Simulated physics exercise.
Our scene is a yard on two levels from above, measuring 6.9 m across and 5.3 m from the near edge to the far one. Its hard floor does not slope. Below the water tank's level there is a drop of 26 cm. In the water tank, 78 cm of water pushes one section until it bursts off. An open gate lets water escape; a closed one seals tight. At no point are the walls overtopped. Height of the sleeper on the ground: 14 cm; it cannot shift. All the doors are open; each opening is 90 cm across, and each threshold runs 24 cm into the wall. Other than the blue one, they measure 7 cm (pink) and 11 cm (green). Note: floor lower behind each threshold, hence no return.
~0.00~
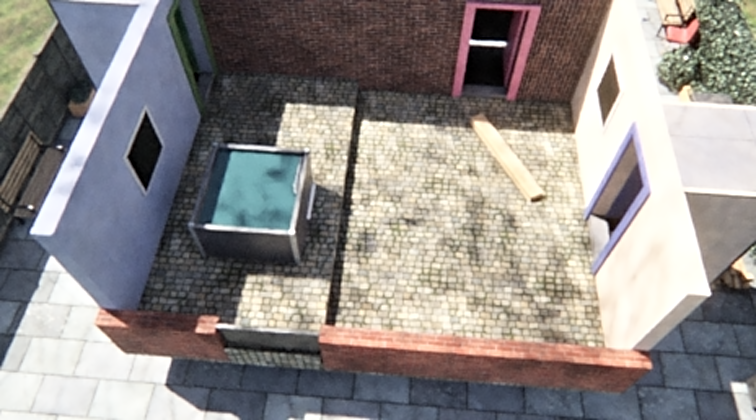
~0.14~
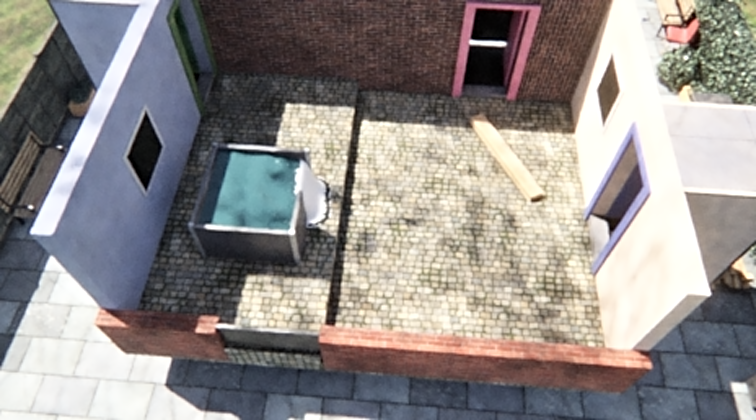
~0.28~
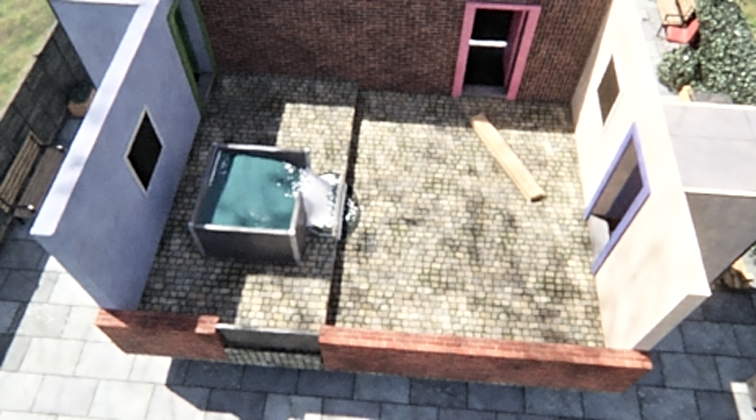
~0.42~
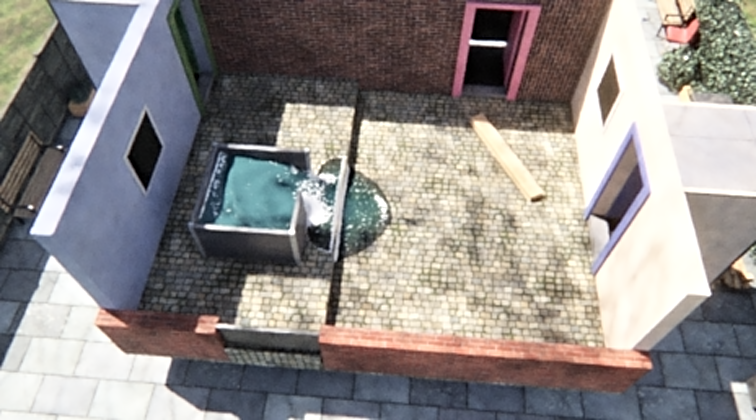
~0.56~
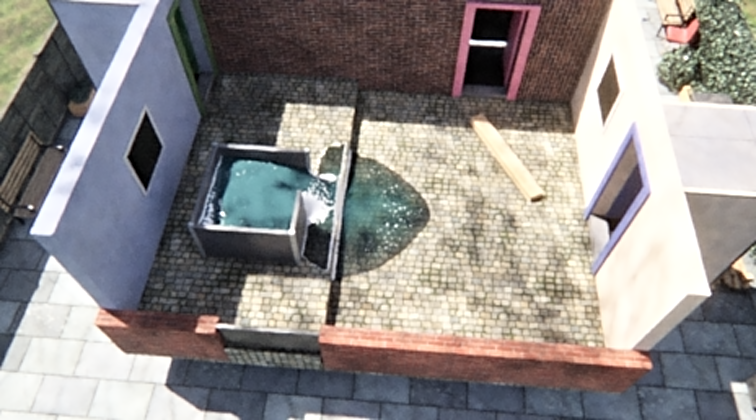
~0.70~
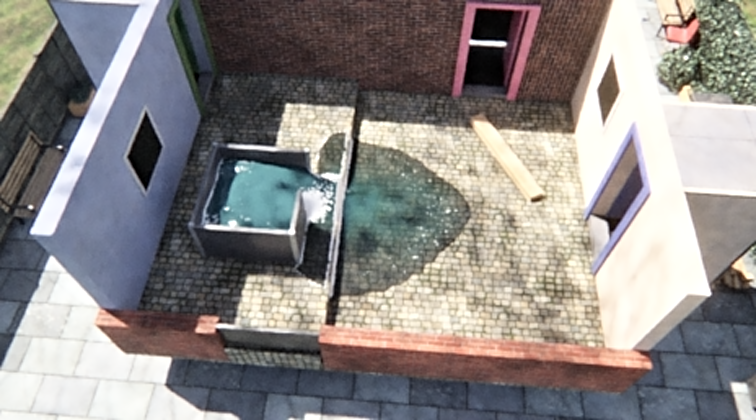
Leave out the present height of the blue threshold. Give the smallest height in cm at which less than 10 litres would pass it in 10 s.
Roughly 21 cm.
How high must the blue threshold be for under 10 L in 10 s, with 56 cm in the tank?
The step needs to be some 13.0 cm.
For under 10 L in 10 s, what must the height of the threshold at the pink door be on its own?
Pink - roughly 10.0 cm.
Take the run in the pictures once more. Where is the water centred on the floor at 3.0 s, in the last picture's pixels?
The centre of all the water is around (409, 220).
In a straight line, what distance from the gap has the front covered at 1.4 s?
Distance from gap: Approx. 4.6 m.
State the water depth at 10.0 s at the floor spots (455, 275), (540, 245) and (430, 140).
I'd read roughly 5, 6 and 6 cm there.
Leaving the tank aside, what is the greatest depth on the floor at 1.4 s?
About 33 cm at most.
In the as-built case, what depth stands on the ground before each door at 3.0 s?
Depths, in cm - pink: 9, green: 0, blue: 17.
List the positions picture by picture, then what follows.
The first picture shows the water tank at (253, 190) is whole and still, 78 cm deep; the blue door at (611, 209) is dry.
In the second picture, the gap is at (305, 191), the front 0.3 m out at (325, 216); the back of the water tank holds 78 cm.
In the third picture, the front is at (356, 221), 0.8 m from the gap at (305, 193); 0.7 m2 of floor is wet, 76 cm left at the back.
In the fourth picture, the gap is at (305, 194), the front 1.3 m out at (384, 223); the back of the water tank holds 69 cm.
In the fifth picture, the gap is at (305, 194), the front 2.0 m out at (424, 217); the back of the water tank holds 66 cm.
In the sixth picture, water pours out at (305, 194) and has run 2.6 m, to (460, 210); about 4 cm deep outside, 65 cm at the back; 2.2 m in a straight line remain to the blue door at (611, 209).
After 1.4 s water covers 40 % of the floor, deepest (33 cm) near (318, 194); 2 cm at the blue door, 0 litres in over its 18 cm threshold.
After 3.0 s water covers 55 % of the floor, deepest (22 cm) near (606, 369); 17 cm at the blue door, 16 litres in over its 18 cm threshold.
After 10.0 s water covers 60 % of the floor, deepest (12 cm) near (363, 105); 5 cm at the blue door, 18 litres in over its 18 cm threshold.
At the blue door as built, the water arrived by 1.4 s and peaked near 27 cm at 2.0 s.
With a threshold of 18 cm, 18 litres would have come in within the 10 s; with 24.5 cm, 3 litres. So under 10 litres takes about 21 cm.
